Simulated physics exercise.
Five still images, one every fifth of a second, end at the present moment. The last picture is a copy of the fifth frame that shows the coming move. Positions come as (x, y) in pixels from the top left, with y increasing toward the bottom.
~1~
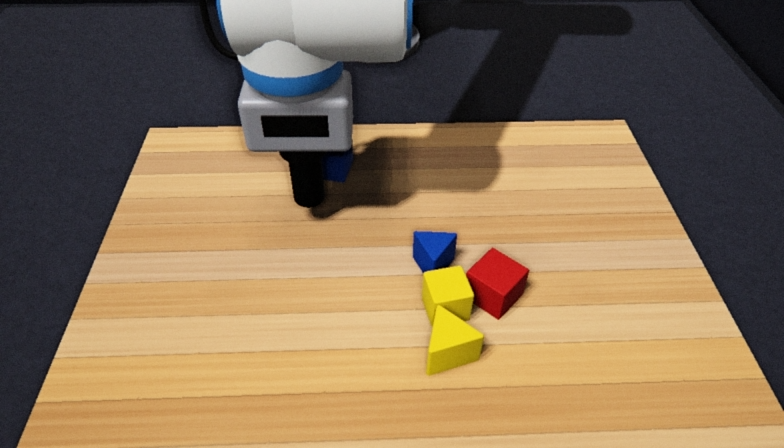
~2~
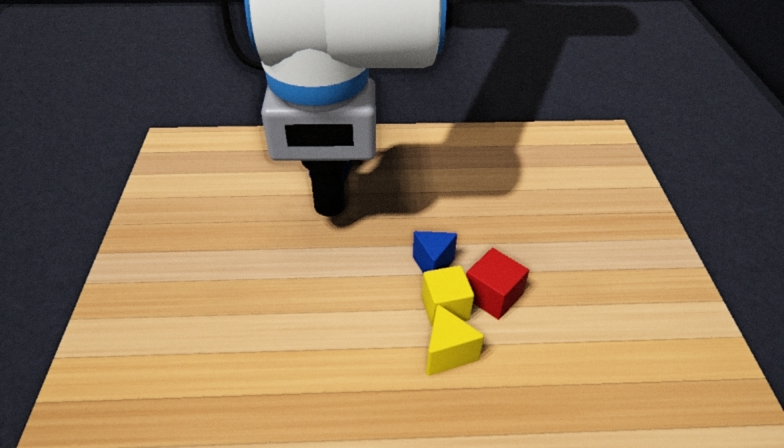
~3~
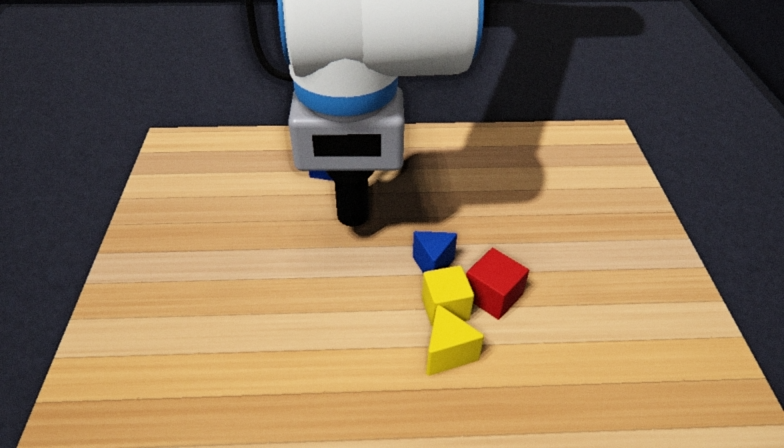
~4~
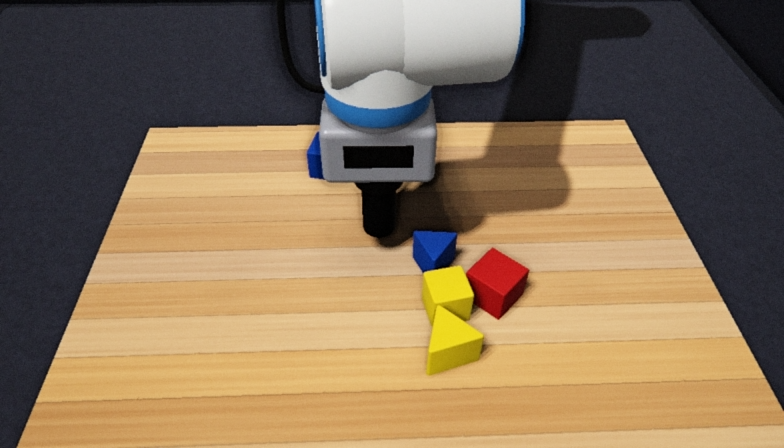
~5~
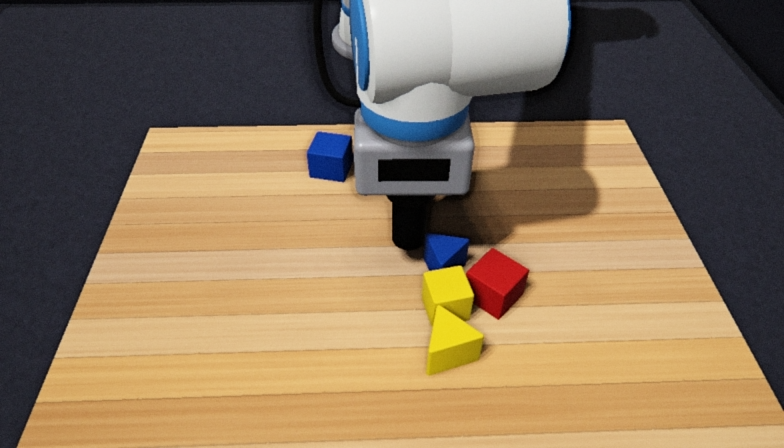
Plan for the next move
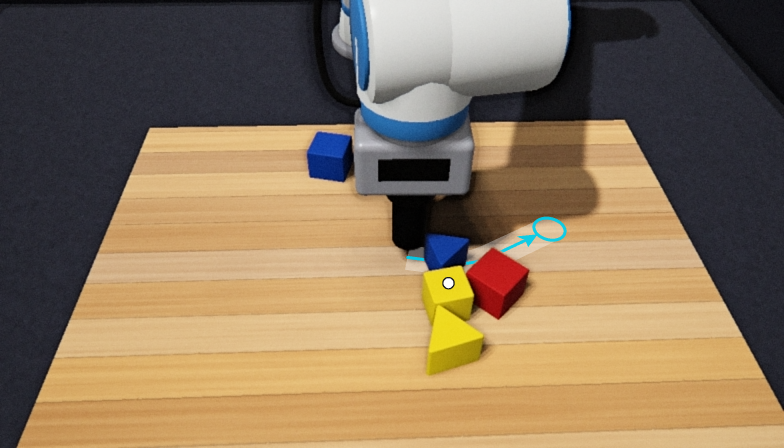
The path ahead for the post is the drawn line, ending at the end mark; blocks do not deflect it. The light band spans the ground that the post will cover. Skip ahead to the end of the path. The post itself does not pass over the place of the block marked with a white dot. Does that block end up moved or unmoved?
It stays.
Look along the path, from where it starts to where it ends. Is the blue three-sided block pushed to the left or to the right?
The shift goes right.
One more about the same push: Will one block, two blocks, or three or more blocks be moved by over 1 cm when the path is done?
By the end of the path, two blocks have moved more than about a centimetre.
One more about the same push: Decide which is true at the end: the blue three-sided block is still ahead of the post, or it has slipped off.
When the path ends, it will lie beside or behind the post.
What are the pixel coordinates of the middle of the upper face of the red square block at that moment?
Near (523, 281).
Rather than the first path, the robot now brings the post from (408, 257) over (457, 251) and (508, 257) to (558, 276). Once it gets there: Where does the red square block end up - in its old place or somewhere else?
From what I can tell, it won't keep its place.
Path on the board, from (408, 257) through (462, 263) and (509, 248) to (549, 229); the dot is on the yellow square block.
What follows on the original path. One third of the way, post at (466, 245); blue three-sided block at (495, 251), turned 40° clockwise; red square block at (518, 279), turned 40° clockwise.
Two thirds of the way, post at (514, 229); blue three-sided block at (525, 247), turned 85° clockwise; red square block at (523, 281), turned 55° clockwise.
At the end, post at (555, 210); blue three-sided block at (525, 247), turned 85° clockwise; yellow square block in place; red square block at (523, 281), turned 55° clockwise.
